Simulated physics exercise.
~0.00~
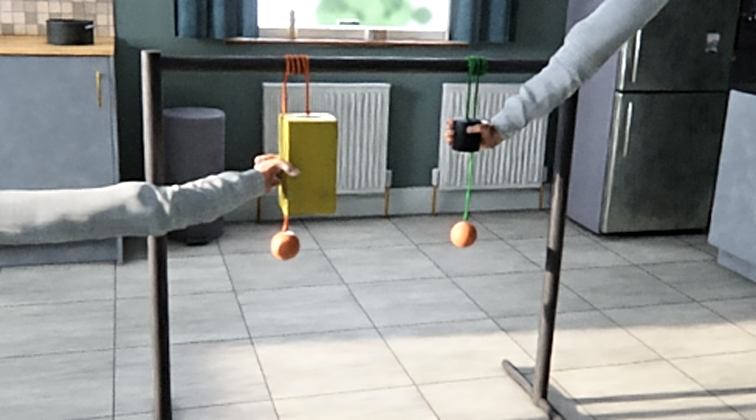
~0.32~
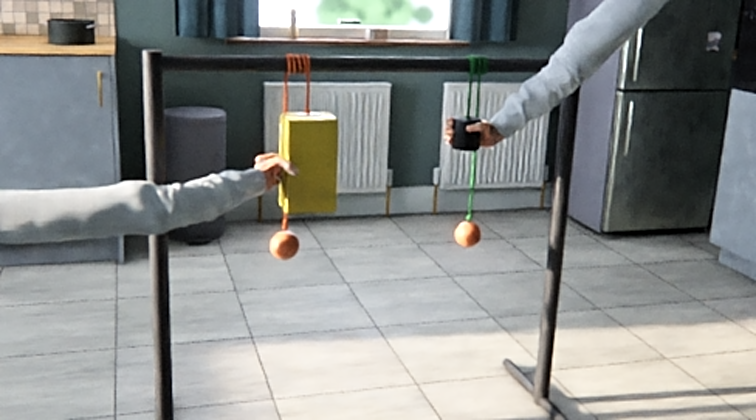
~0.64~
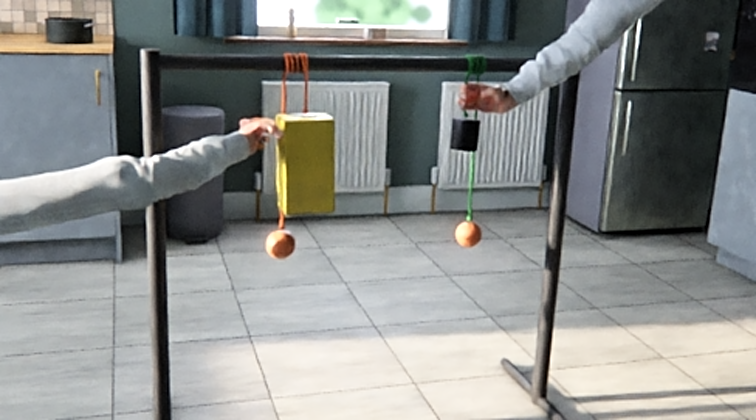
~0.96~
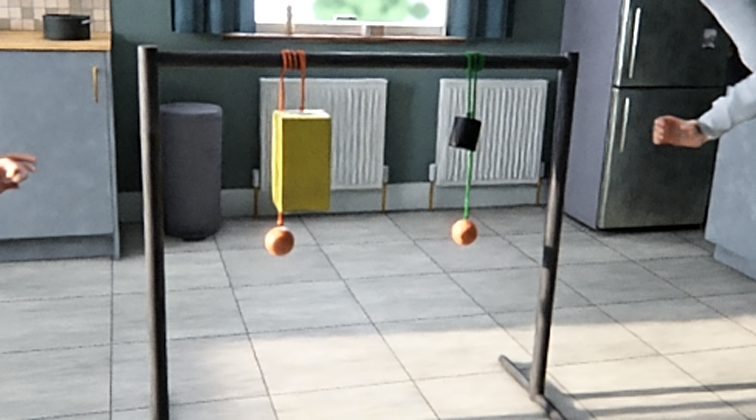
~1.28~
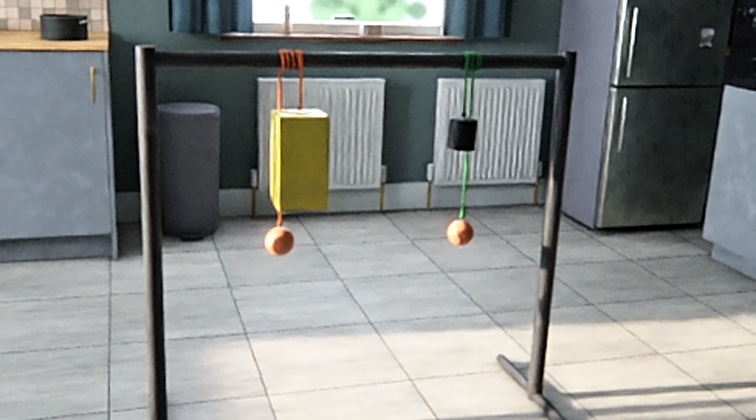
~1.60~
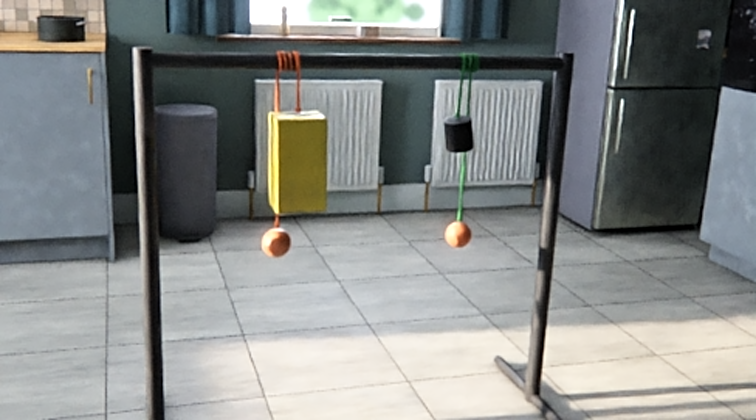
The footage shows a yellow case and a small black object hanging by orange and green laces from a dark bar, each with an orange ball below, as two hands steady them. The hands let go and withdraw, and both objects stay hanging off the floor.
